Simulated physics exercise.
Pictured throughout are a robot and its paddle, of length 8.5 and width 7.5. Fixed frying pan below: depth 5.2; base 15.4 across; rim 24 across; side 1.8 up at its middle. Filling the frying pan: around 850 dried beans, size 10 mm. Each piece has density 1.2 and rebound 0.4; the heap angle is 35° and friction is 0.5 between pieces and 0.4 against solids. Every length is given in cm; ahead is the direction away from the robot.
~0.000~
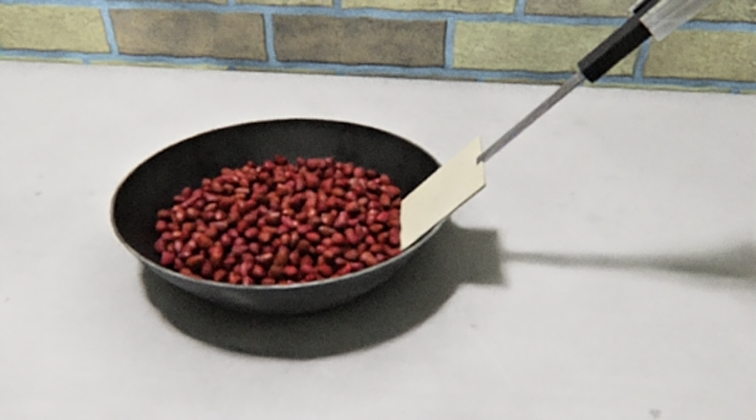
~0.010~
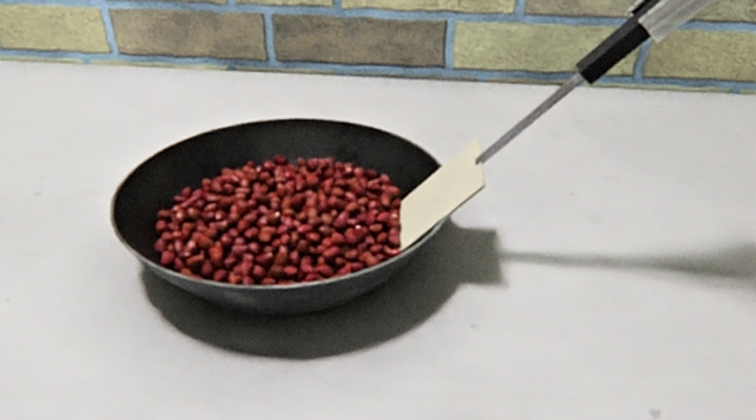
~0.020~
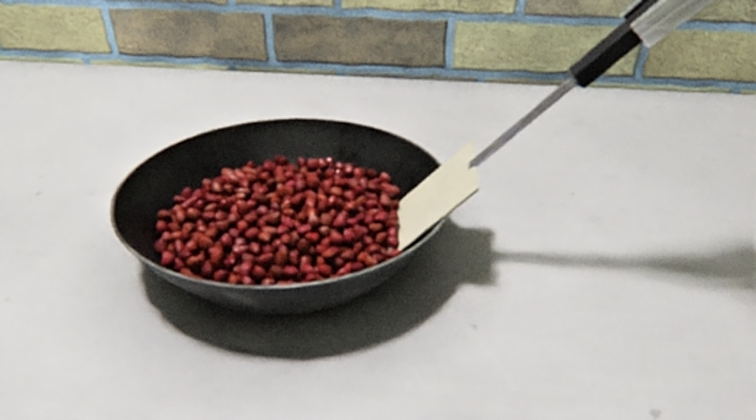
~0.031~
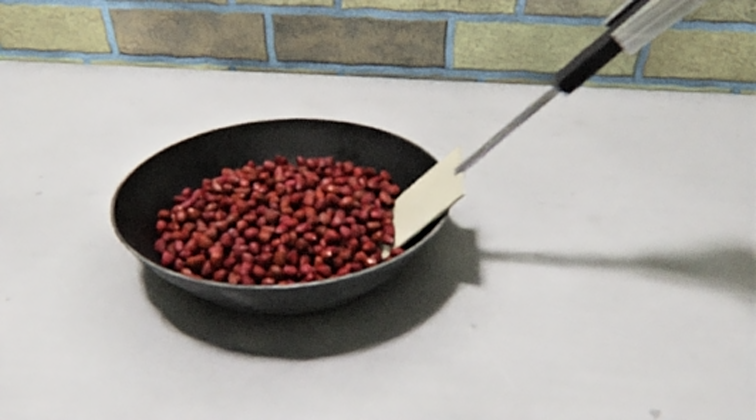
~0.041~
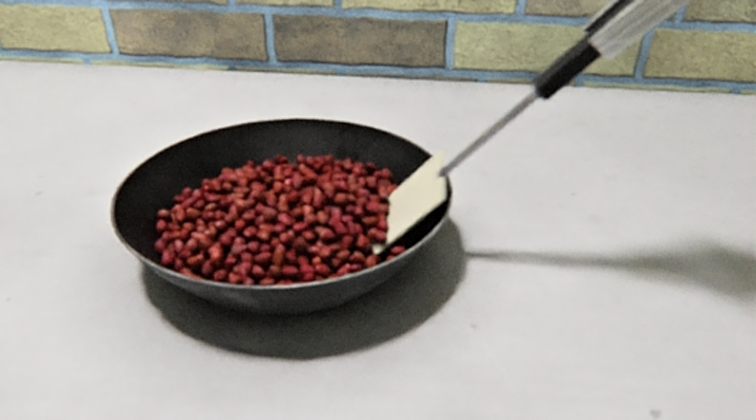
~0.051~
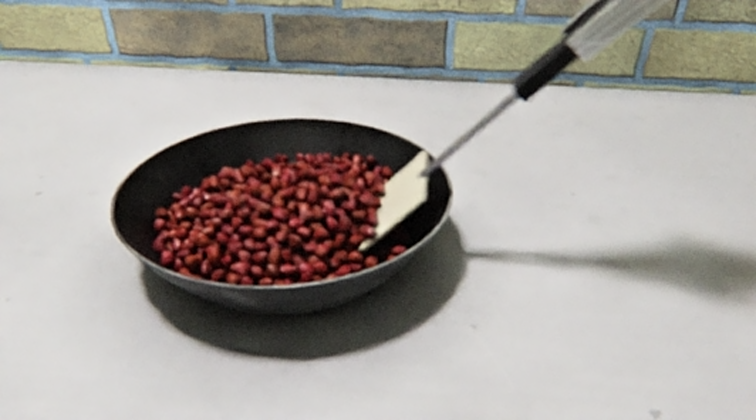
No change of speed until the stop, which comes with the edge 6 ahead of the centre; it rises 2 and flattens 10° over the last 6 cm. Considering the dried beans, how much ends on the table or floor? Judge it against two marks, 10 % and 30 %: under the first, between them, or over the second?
Between them, so from 10 to 30 %.
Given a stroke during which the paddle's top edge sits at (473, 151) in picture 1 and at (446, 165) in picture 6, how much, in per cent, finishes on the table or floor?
Close to 0 in a hundred.
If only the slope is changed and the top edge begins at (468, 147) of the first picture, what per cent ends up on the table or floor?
I'd estimate around 20 per cent.
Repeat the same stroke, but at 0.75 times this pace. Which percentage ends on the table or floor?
About 5 per cent.
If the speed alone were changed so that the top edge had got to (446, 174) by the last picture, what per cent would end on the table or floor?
Near 5 in a hundred.
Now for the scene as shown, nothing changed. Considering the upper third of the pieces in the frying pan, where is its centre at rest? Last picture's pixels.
Around (194, 188).
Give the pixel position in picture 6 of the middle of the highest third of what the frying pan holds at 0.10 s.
It is centred close to (265, 189).
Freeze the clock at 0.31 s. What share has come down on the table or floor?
Some 10 per cent of the load.
By 0.08 s, sloping 48°, highest piece 7 above the table; 846 in the frying pan.
By 0.10 s, sloping 45°, highest piece 8 above the table; 846 in the frying pan.
By 0.31 s, sloping 38°, highest piece 16 above the table; 693 in the frying pan, 88 on the table or floor, 65 on the blade or in flight.
By 1.36 s, sloping 38°, highest piece 6 above the table; 691 in the frying pan, 155 on the table or floor.
Final count, 691 in the frying pan, 155 on the table or floor. That is 18 % on the table or floor.
